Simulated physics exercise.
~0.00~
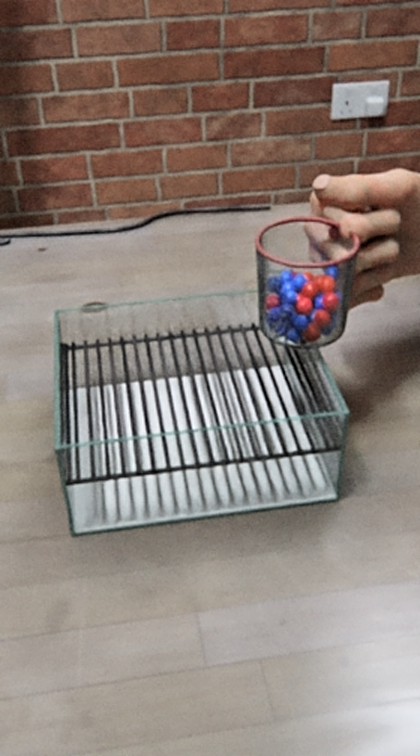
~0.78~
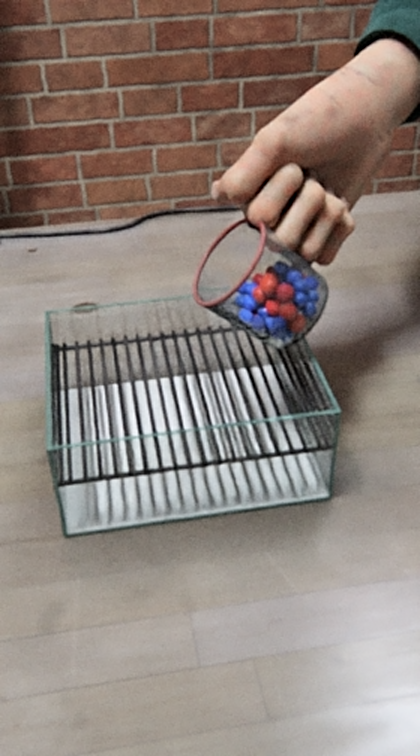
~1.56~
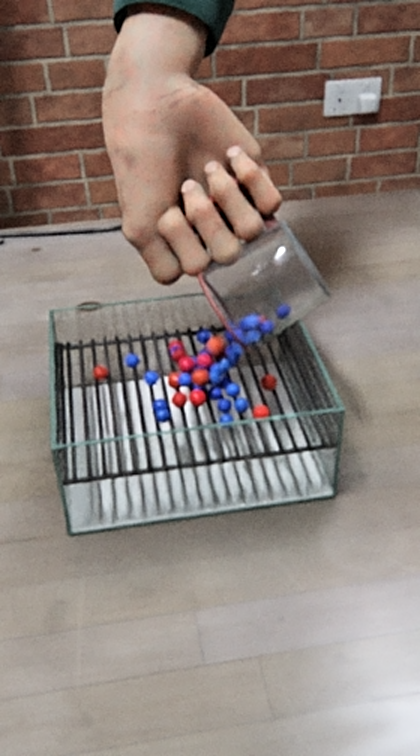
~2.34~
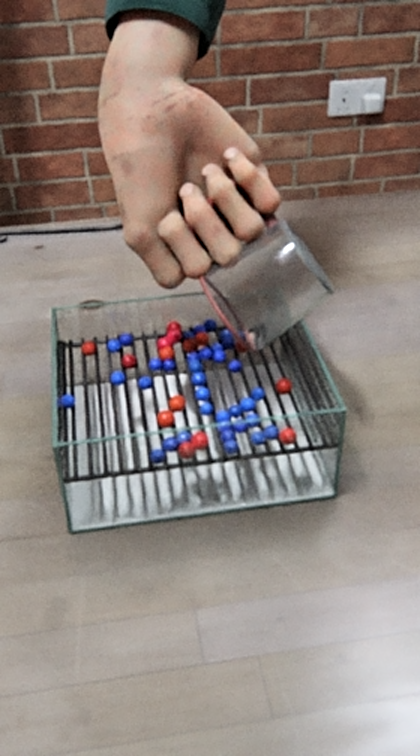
A hand holds a clear cup with a red rim, filled with small red and blue balls, above the right side of a glass box on a pale wooden floor. Seen from slightly above, the open box has a rack of dark parallel wires inside, with a brick wall and a white socket behind. The hand moves left and tilts the cup, then turns it over so the balls tumble out. They scatter across the wires in both colours. At the end the cup is empty, and the red and blue balls all rest on the rack.
